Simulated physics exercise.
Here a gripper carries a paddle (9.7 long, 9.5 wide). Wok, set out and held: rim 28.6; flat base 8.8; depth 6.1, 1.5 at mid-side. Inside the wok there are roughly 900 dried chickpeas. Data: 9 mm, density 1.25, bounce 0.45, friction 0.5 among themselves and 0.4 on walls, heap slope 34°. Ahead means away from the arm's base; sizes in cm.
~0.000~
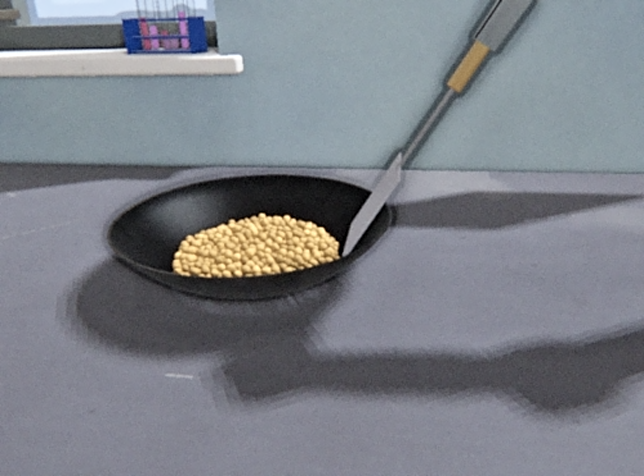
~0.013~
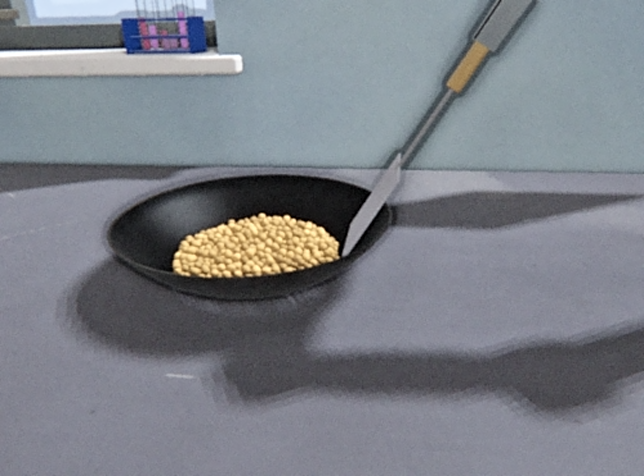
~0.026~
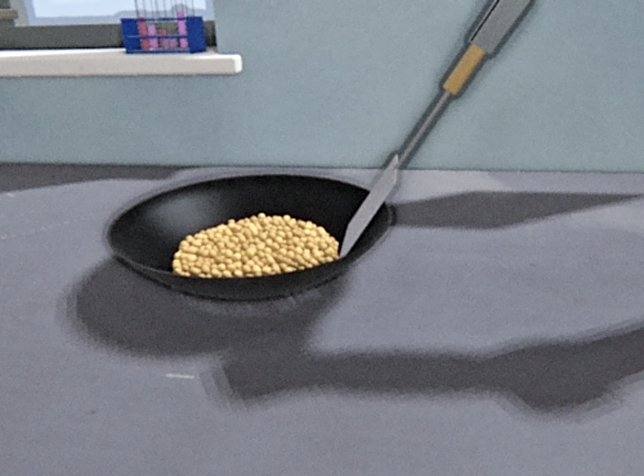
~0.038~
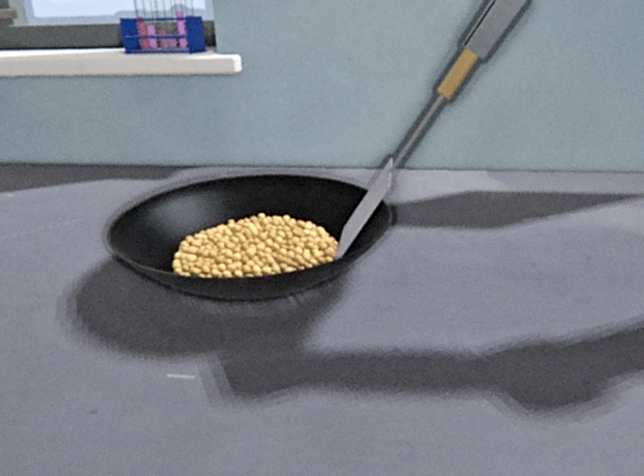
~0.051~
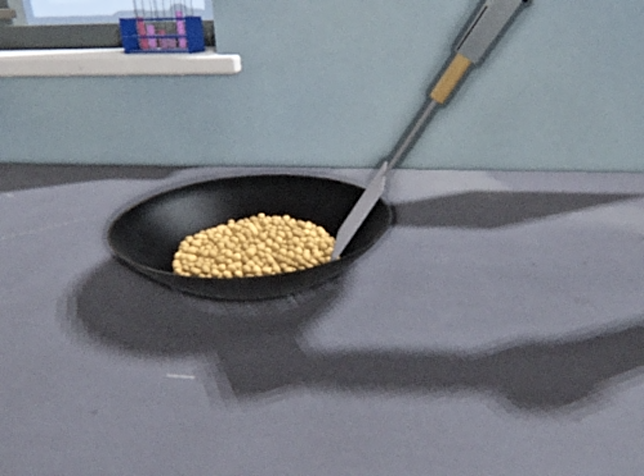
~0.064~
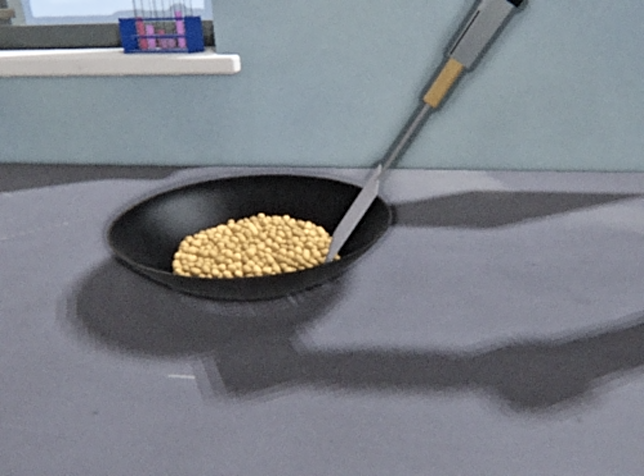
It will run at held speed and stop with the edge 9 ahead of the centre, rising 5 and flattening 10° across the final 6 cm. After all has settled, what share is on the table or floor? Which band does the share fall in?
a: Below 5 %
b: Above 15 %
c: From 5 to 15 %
(c) From 5 to 15 %.
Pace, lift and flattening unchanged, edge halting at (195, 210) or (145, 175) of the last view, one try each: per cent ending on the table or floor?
Try 1: Approx. 0 %; try 2: Approx. 25 %.
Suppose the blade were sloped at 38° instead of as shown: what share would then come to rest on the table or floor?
It would be near 10 per cent.
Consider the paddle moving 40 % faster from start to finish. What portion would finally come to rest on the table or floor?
In that case, around 20 per cent would end on the table or floor.
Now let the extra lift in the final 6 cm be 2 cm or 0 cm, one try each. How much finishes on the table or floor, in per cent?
Estimates, in order: 5 % then 10 %.
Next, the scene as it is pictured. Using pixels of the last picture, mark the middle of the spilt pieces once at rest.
I'd place it close to (81, 252).
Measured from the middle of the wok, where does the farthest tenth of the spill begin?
Roughly 35 cm.
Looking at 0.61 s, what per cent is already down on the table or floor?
8 per cent.
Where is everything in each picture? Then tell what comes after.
The first frame shows paddle top edge at (400, 165), sloping 58°; upper third of the load around (258, 244), from x 175 to 335, top at y 220; 900 in the wok.
The second frame shows paddle top edge at (399, 166), sloping 58°; upper third of the load around (258, 244), from x 175 to 335, top at y 220.
The third frame shows paddle top edge at (396, 167), sloping 58°; upper third of the load around (258, 244), from x 175 to 335, top at y 220.
The fourth frame shows paddle top edge at (391, 171), sloping 58°; upper third of the load around (258, 244), from x 175 to 335, top at y 220.
The fifth frame shows paddle top edge at (385, 175), sloping 58°; upper third of the load around (258, 244), from x 175 to 335, top at y 220.
The sixth frame shows paddle top edge at (379, 178), sloping 58°; upper third of the load around (258, 243), from x 175 to 335, top at y 220; 900 in the wok.
After 0.20 s, sloping 58°, highest piece 5 above the table; 900 in the wok.
After 0.34 s, sloping 55°, highest piece 6 above the table; 900 in the wok.
After 0.61 s, sloping 48°, highest piece 7 above the table; 817 in the wok, 69 on the table or floor, 14 on the blade or in flight.
After 1.66 s, sloping 48°, highest piece 7 above the table; 816 in the wok, 84 on the table or floor.
At rest, 816 in the wok, 84 on the table or floor. That is 9 % on the table or floor.
